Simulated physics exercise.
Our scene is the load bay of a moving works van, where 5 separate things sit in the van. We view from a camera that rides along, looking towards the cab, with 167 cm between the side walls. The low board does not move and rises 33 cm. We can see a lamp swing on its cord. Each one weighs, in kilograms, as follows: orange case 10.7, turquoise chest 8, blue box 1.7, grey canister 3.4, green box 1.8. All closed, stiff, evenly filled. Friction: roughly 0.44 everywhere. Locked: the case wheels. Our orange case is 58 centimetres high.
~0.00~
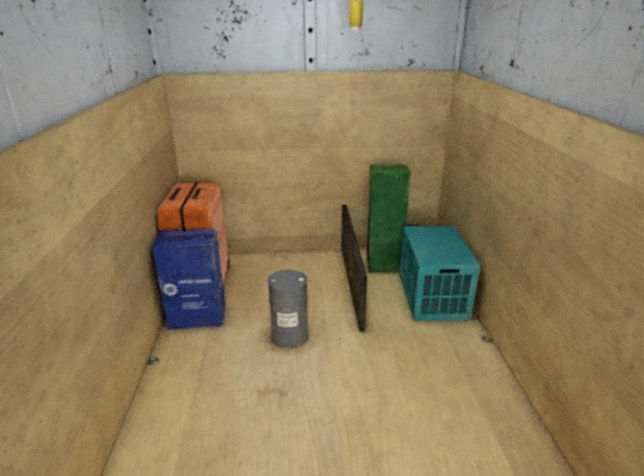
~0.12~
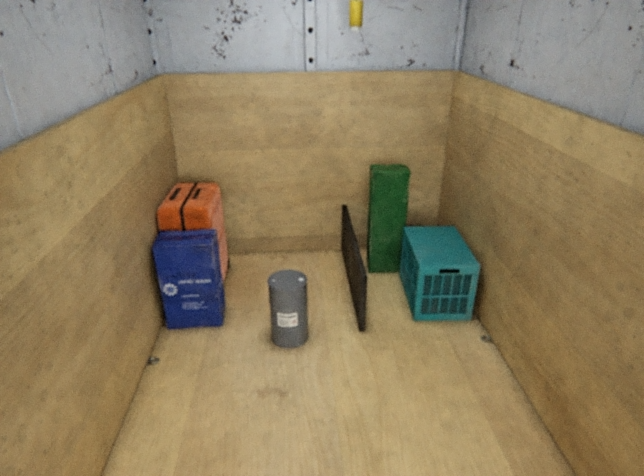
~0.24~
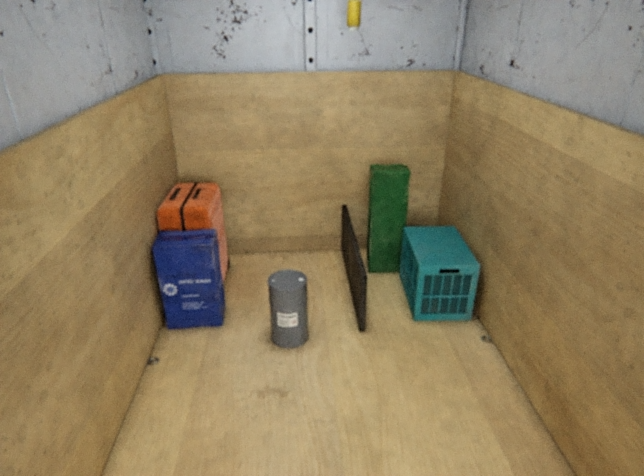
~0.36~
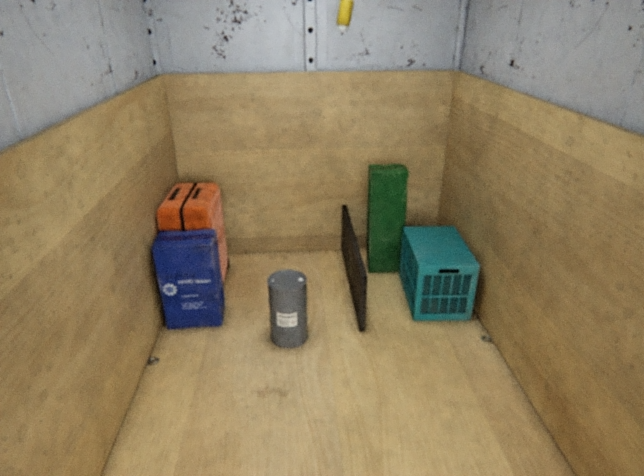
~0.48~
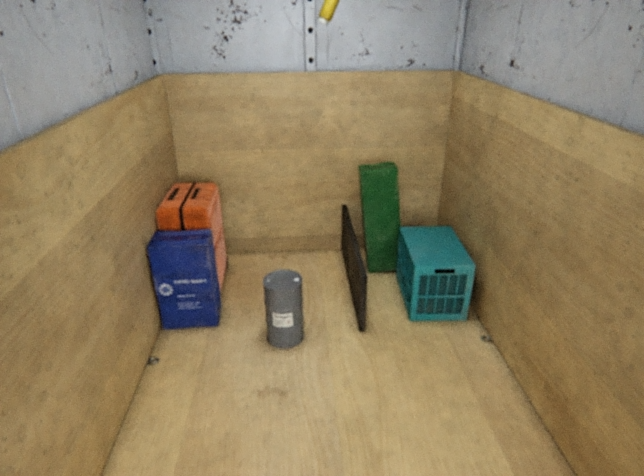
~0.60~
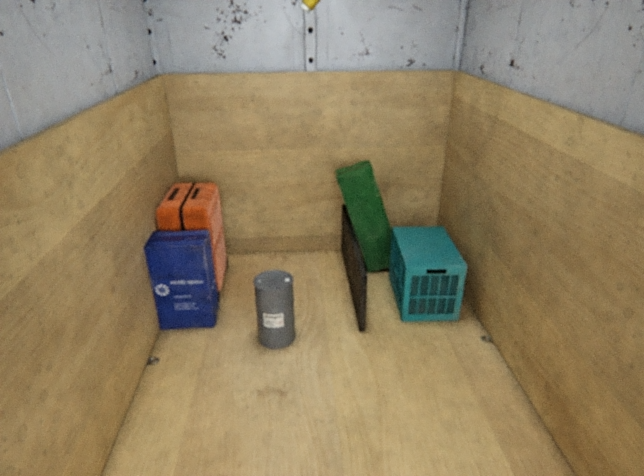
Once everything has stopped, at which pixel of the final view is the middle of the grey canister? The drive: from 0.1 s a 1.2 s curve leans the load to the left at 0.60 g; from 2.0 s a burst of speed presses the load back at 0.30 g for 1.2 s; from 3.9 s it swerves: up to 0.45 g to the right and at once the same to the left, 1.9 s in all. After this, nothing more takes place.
About (169, 314).
By 0.90 s, force 0.60 g left; grey canister 27 cm from its spot near (232, 311); green box tilted 27°; turquoise chest 27 cm from its spot.
By 2.90 s, force 0.30 g backwards; grey canister 57 cm from its spot near (169, 314); green box tilted 28°; turquoise chest 28 cm from its spot.
By 5.30 s, force 0.43 g left; grey canister 57 cm from its spot near (169, 314); turquoise chest 28 cm from its spot; green box tilted 9°.
When it is over (6.3 s), lying over in the van, green box; not toppled but over 15 cm from the start, turquoise chest and grey canister; the other 2 within 15 cm of the start. In the last view, grey canister near (169, 314).
